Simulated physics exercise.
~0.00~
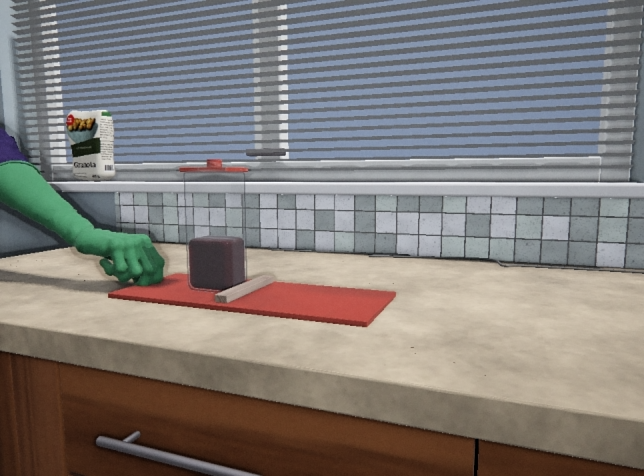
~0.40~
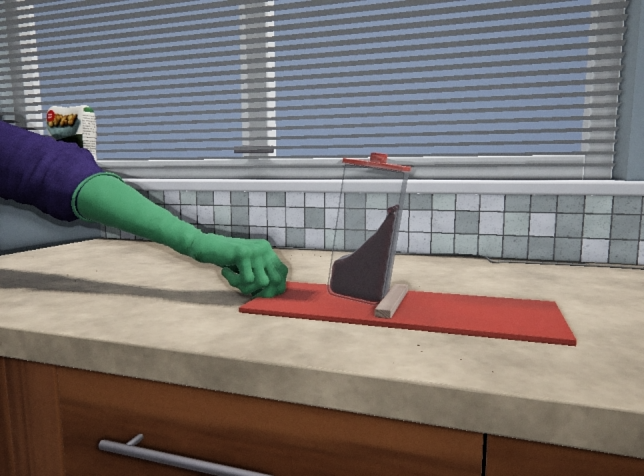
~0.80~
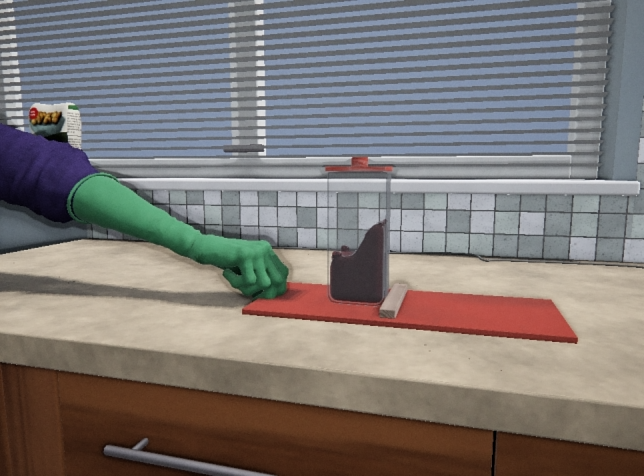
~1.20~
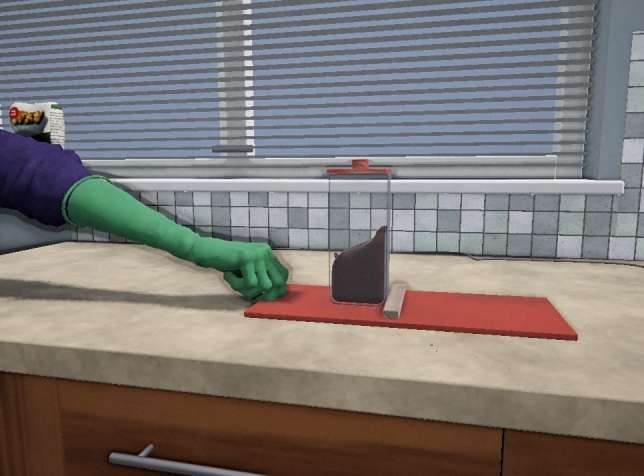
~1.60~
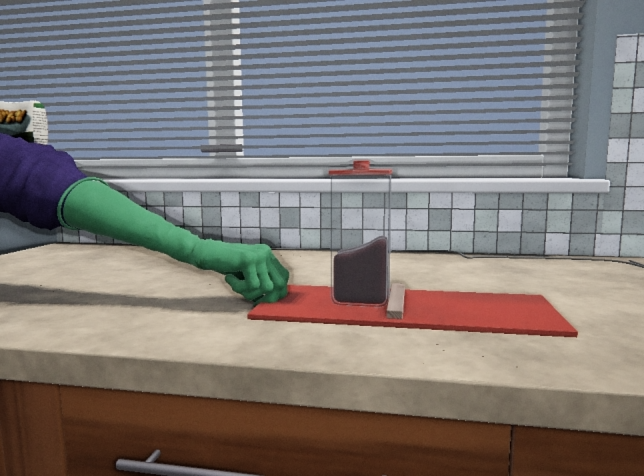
On a kitchen counter, a gloved hand slides a red board right; its bottle tips, then settles upright.
